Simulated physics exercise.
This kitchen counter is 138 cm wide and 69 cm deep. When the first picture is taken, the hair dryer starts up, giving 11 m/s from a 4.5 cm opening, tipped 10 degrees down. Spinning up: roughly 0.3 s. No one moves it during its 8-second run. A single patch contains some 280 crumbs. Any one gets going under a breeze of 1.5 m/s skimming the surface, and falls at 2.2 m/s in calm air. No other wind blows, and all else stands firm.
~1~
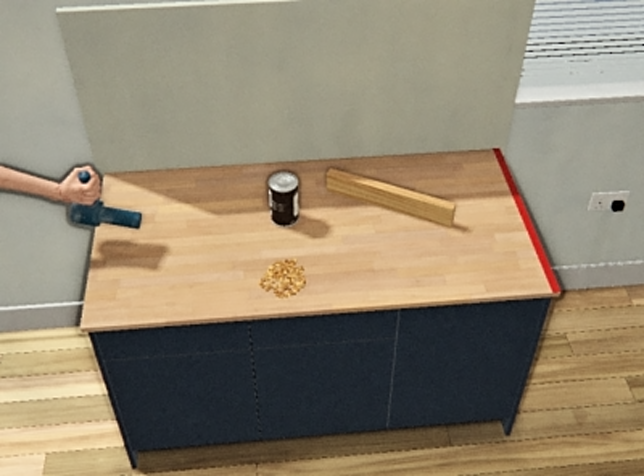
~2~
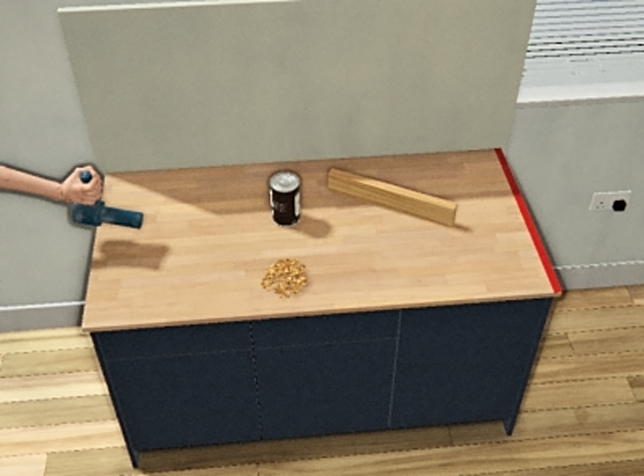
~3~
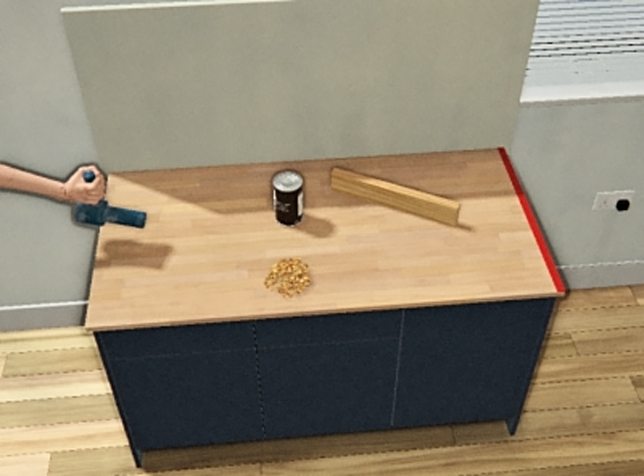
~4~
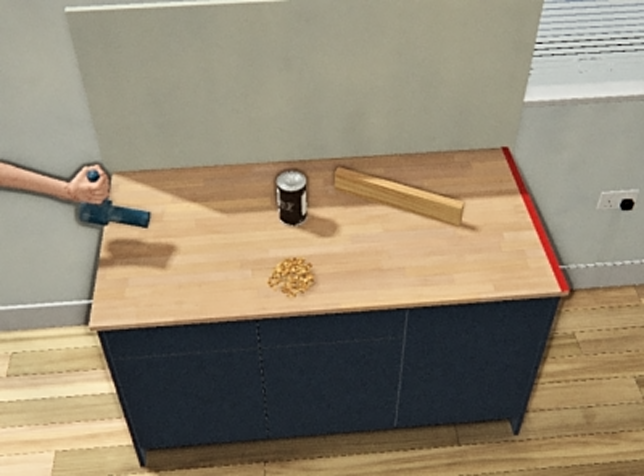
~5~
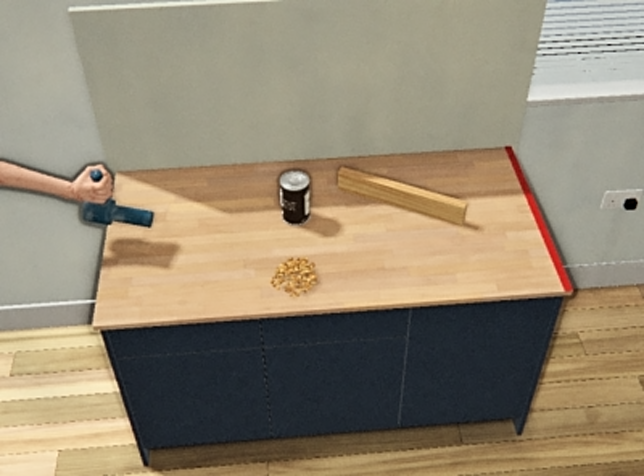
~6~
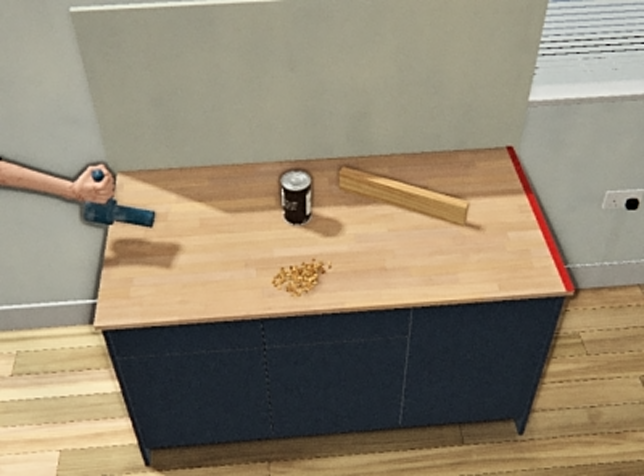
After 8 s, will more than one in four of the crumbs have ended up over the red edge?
Within the limit.
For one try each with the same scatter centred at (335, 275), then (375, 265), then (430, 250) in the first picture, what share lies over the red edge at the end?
In turn: 20 per cent, 60 per cent, 100 per cent.
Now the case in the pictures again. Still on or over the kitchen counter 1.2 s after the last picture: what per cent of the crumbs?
Estimate: Around 3 percent.
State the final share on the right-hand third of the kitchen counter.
0 %.
Then, 1.2 s after the last picture the count stands so, 0 % are over the red edge.
Then, 2.2 s after the last picture the count stands so, 0 % are over the red edge.
Then, 4.1 s after the last picture the count stands so, 0 % are over the red edge.
Then, 7.7 s after the last picture, at the end, 0 % are over the red edge.
